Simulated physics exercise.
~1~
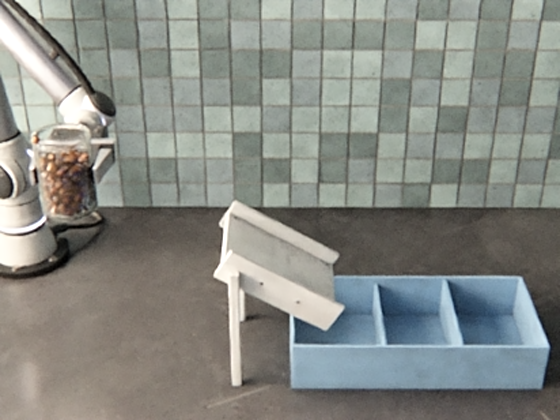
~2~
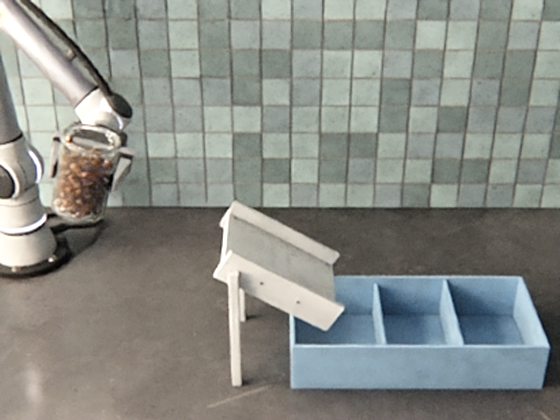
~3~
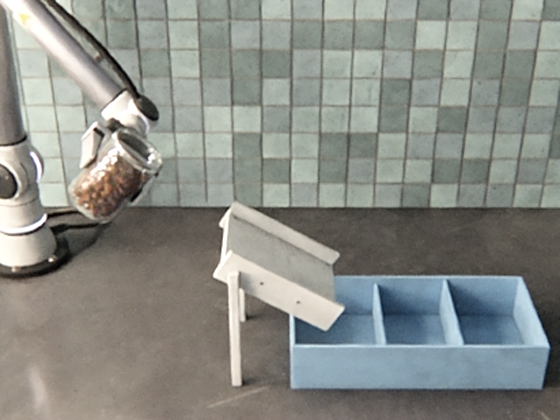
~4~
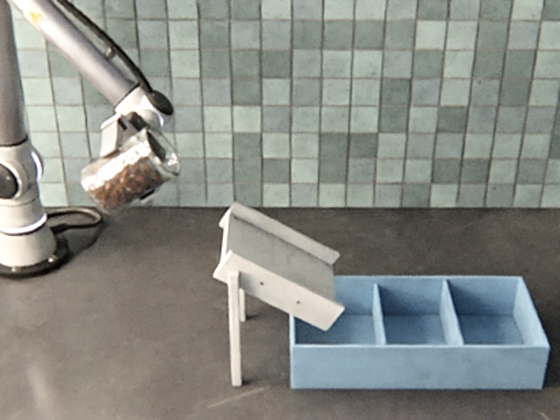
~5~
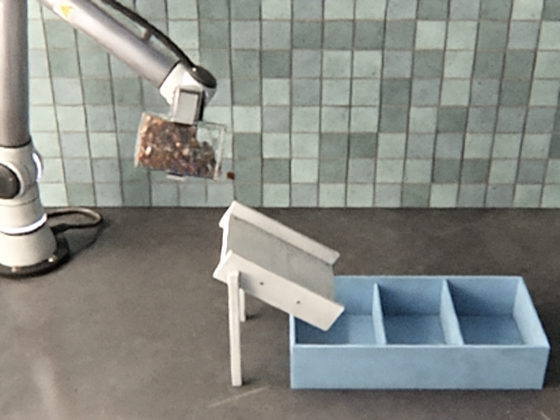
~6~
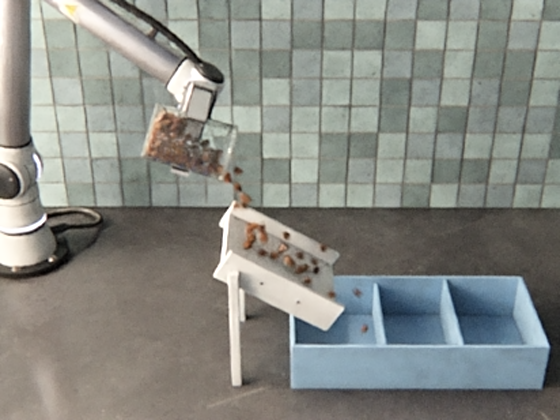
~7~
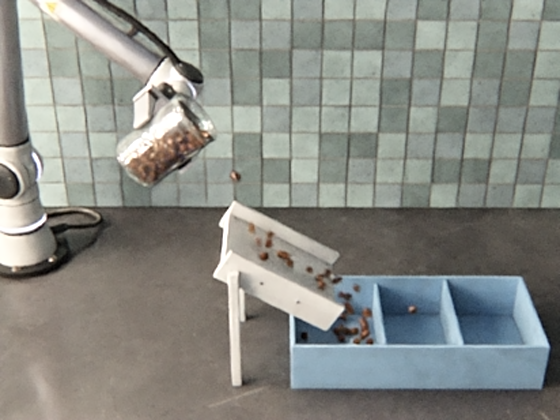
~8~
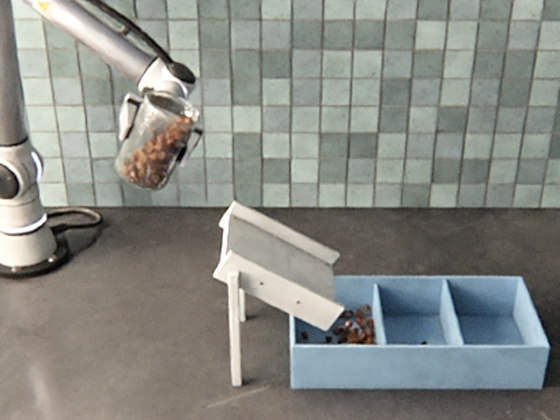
A robot arm tips a clear cup, spilling some brown pellets down a chute into a blue box.
